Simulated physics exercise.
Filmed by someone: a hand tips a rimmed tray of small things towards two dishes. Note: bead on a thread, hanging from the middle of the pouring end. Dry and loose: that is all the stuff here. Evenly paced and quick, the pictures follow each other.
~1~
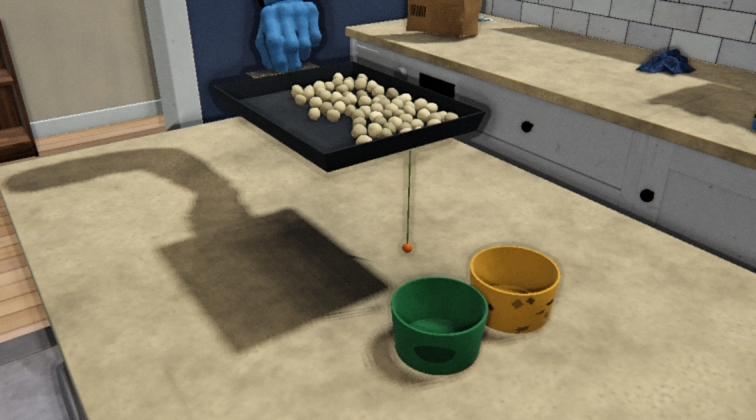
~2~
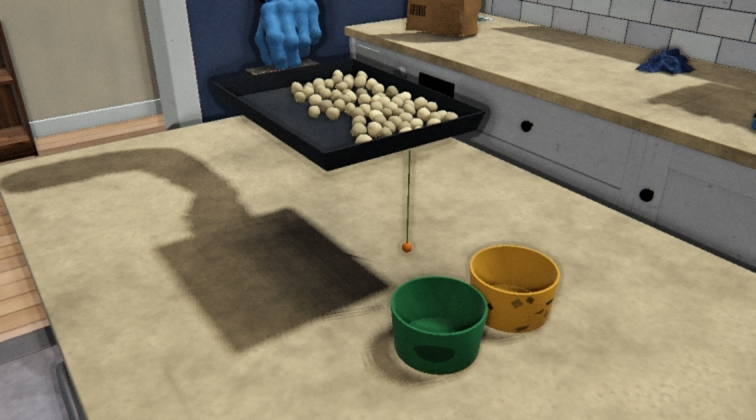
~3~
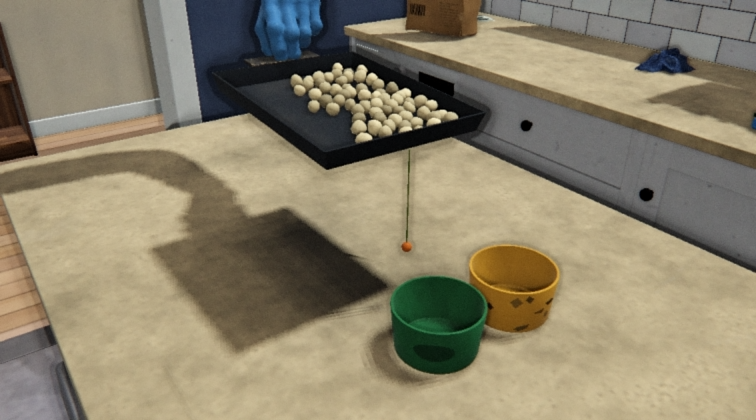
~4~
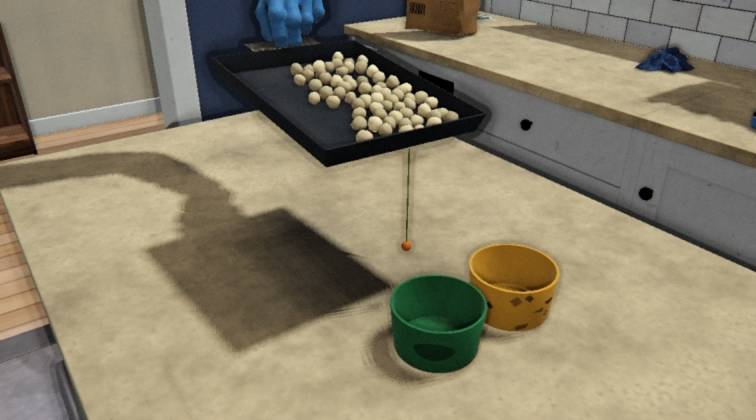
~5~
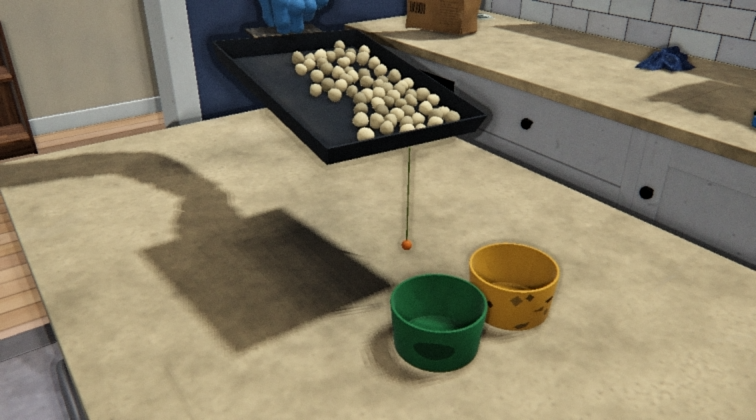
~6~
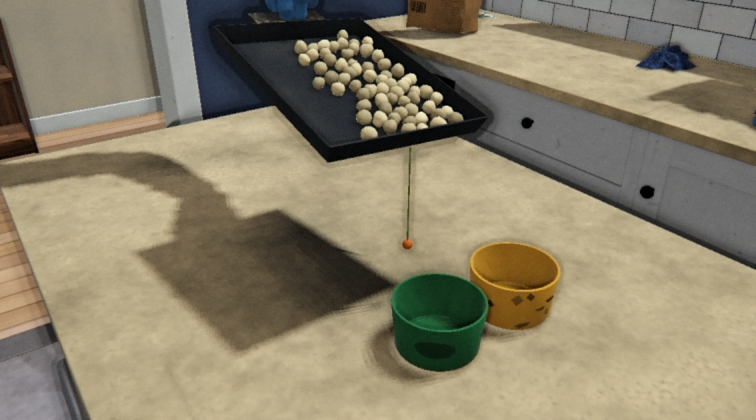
Kitchen counter, a blue-gloved hand gradually tilting a dark tray of small pale round nuts above green and yellow dishes.
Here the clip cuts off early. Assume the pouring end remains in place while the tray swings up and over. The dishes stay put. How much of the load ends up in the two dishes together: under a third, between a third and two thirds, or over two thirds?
The way it goes, the dishes gather one to two thirds of the pieces.
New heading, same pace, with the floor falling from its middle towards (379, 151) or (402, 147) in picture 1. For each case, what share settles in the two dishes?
In order: About 40, then 70 percent.
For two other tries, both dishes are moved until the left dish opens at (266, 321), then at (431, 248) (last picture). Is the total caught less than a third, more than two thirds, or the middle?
For the first try it's under a third, and for the second it's under a third.
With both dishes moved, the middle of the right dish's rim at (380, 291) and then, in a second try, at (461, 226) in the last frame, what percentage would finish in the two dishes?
0% for the first placement, 10% for the second.
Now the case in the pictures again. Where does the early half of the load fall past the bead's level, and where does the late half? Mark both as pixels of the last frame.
Near (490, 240) and later near (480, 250).
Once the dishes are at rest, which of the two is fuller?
The larger amount ends in the right side.
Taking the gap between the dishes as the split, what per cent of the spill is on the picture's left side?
Reading: Around 60 %.
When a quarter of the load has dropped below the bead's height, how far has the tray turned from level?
About 100 degrees.
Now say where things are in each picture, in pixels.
In the first picture, corners of the pouring end near (327, 150) and (478, 111), level; middle of the load near (377, 110), macadamia nuts; left dish near (470, 347); right dish near (546, 307); bead on its thread near (407, 248).
In the second picture, corners of the pouring end near (327, 149) and (478, 111), level; middle of the load near (376, 109).
In the third picture, corners of the pouring end near (327, 148) and (478, 111), tipped barely, lowest at the right corner; middle of the load near (376, 105).
In the fourth picture, corners of the pouring end near (328, 146) and (479, 112), tipped a little, lowest at the right corner; middle of the load near (377, 100).
In the fifth picture, corners of the pouring end near (330, 144) and (480, 113), tipped a little, lowest at the right corner; middle of the load near (378, 94).
In the sixth picture, corners of the pouring end near (332, 142) and (481, 114), tipped clearly, lowest at the right corner; middle of the load near (382, 90); left dish near (470, 344); right dish near (546, 304).
Shortly afterwards, tray tipped steeply; the whole lot on the tray.
Next, tray tipped past a quarter turn; near half on the tray; a little in the right dish; near half in the air.
Some moments later, tray tipped past a quarter turn; a little in the left dish; near a third in the right dish; near half outside both; only a few in the air.
In the end, tray tipped past a quarter turn; a little in the left dish; near a third in the right dish; near half outside both; only a few in the air.
